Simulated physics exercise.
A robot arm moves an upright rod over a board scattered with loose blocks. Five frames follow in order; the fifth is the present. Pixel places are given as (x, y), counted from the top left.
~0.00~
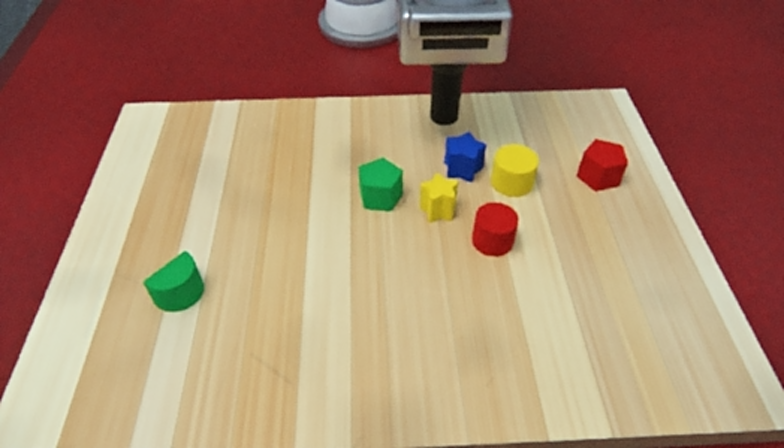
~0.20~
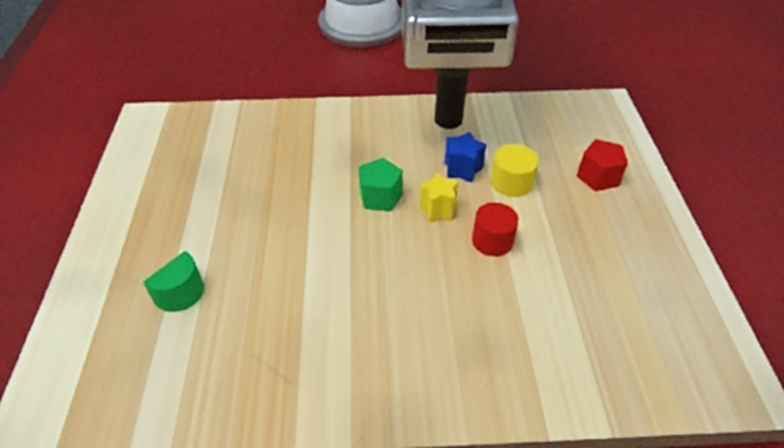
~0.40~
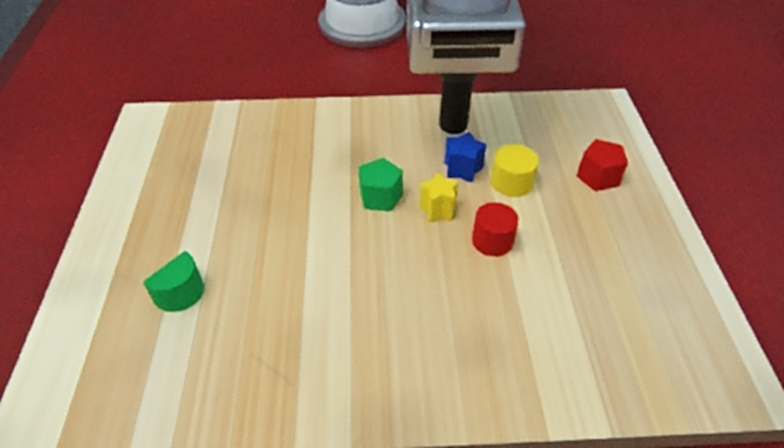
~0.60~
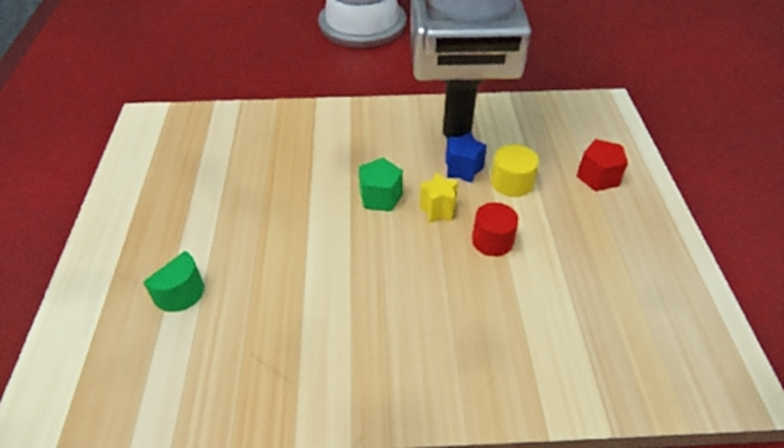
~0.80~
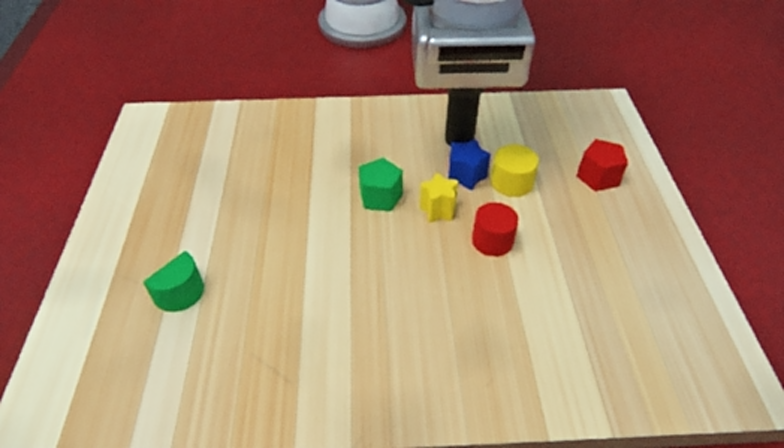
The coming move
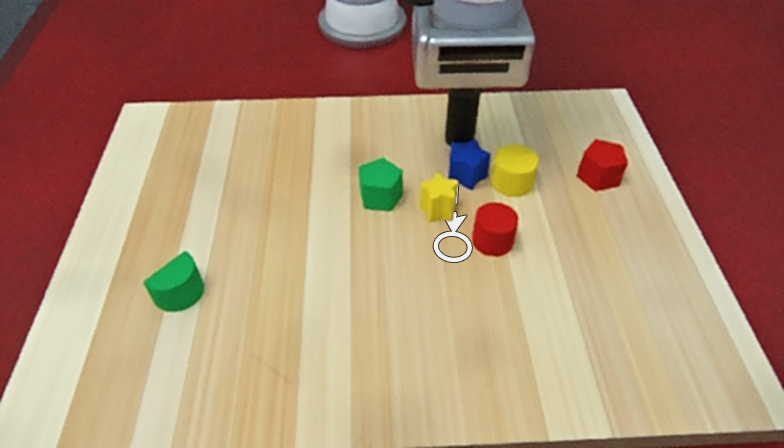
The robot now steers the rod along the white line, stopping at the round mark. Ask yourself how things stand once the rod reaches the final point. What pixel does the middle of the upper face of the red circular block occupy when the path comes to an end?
I expect it at (522, 234).
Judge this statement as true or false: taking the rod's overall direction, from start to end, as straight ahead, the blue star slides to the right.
False - the claim does not hold.
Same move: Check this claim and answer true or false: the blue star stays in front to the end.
It is false.
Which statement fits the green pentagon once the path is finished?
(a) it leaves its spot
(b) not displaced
Answer: B.
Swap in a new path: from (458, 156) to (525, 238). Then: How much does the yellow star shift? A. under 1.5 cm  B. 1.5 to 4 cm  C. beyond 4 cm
A
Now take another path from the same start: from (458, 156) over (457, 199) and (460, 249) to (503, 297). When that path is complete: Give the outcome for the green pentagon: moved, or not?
At the end, its place is the same.
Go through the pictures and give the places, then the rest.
In the first picture, lower end of the rod at (444, 117), tops of blocks, green pentagon at (380, 173), yellow star at (440, 186), blue star at (465, 145), red circular block at (497, 217), yellow circular block at (517, 158).
In the second picture, rod at (449, 121), blocks as before.
In the third picture, rod at (453, 126), blocks as before.
In the fourth picture, rod at (457, 132), blocks as before.
In the fifth picture, rod at (459, 140), green pentagon at (380, 173), yellow star at (440, 186), blue star at (469, 152), red circular block at (497, 217), yellow circular block at (517, 158).
The drawn path runs straight from (458, 156) to (453, 247).
The first path, step by step. One third of the way, rod at (458, 168); yellow star at (441, 190), turned 25° clockwise; blue star at (477, 180), turned 15° anticlockwise.
Two thirds of the way, rod at (456, 197); yellow star at (431, 201), turned 30° clockwise; blue star at (489, 199), turned 55° anticlockwise; red circular block at (509, 227).
At the end, rod at (455, 230); green pentagon not moved; yellow star at (424, 211), turned 80° clockwise; blue star at (491, 206), turned 85° anticlockwise; red circular block at (522, 234); yellow circular block not moved.
